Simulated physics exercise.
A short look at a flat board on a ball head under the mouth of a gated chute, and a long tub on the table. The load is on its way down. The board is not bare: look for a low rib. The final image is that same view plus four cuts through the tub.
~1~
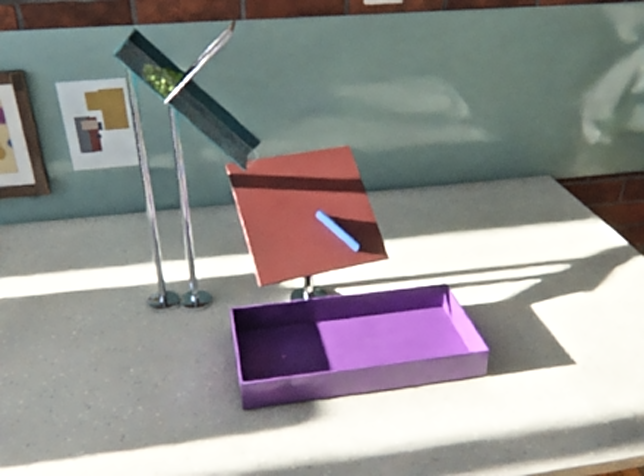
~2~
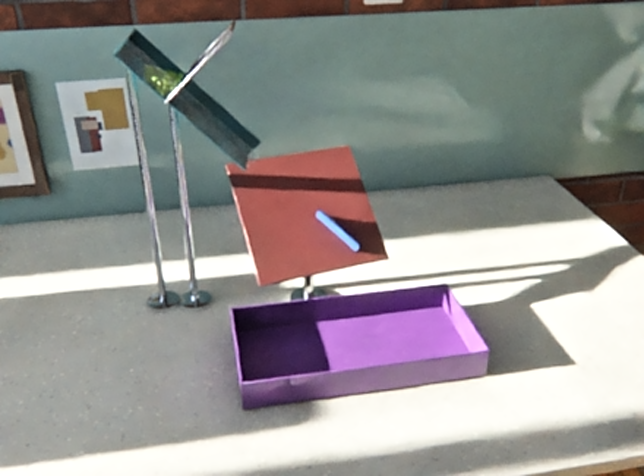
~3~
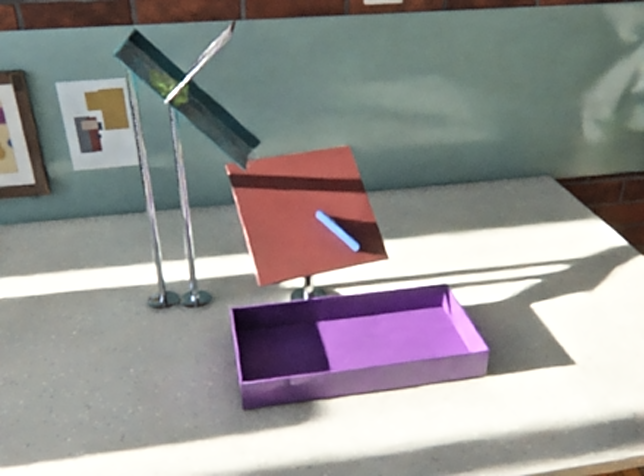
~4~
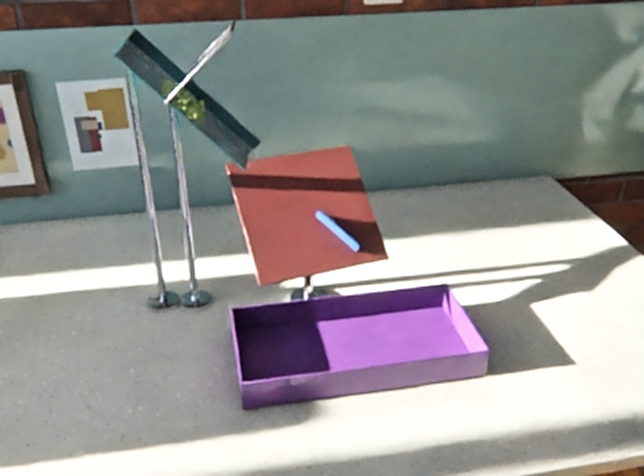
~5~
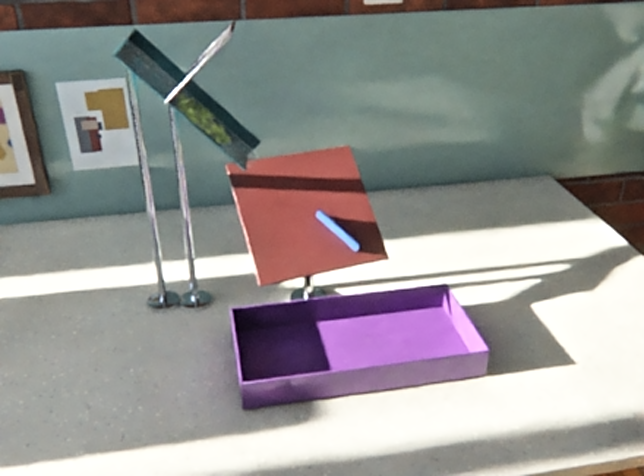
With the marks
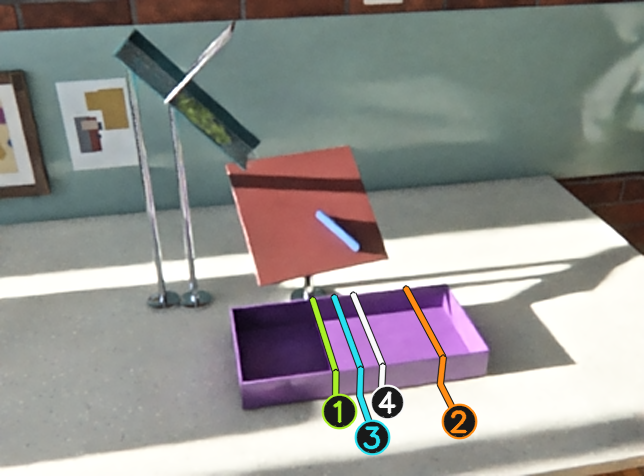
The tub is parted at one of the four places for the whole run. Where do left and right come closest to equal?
Line 4.
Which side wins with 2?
Left.
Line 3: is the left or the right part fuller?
More lands on the right.
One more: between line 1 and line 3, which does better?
That is line 3.
On the marked copy, line 1 crosses the front rim at (335, 371); line 2 crosses the front rim at (442, 356); line 3 crosses the front rim at (360, 367); line 4 crosses the front rim at (382, 364).
For line 1, of what is caught, only a few on the left of the divider, all but a few on the right.
For line 2, of what is caught, the bulk on the left of the divider, a small share on the right.
For line 3, of what is caught, close to a quarter on the left of the divider, the bulk on the right.
For line 4, of what is caught, close to half on the left of the divider, close to half on the right.
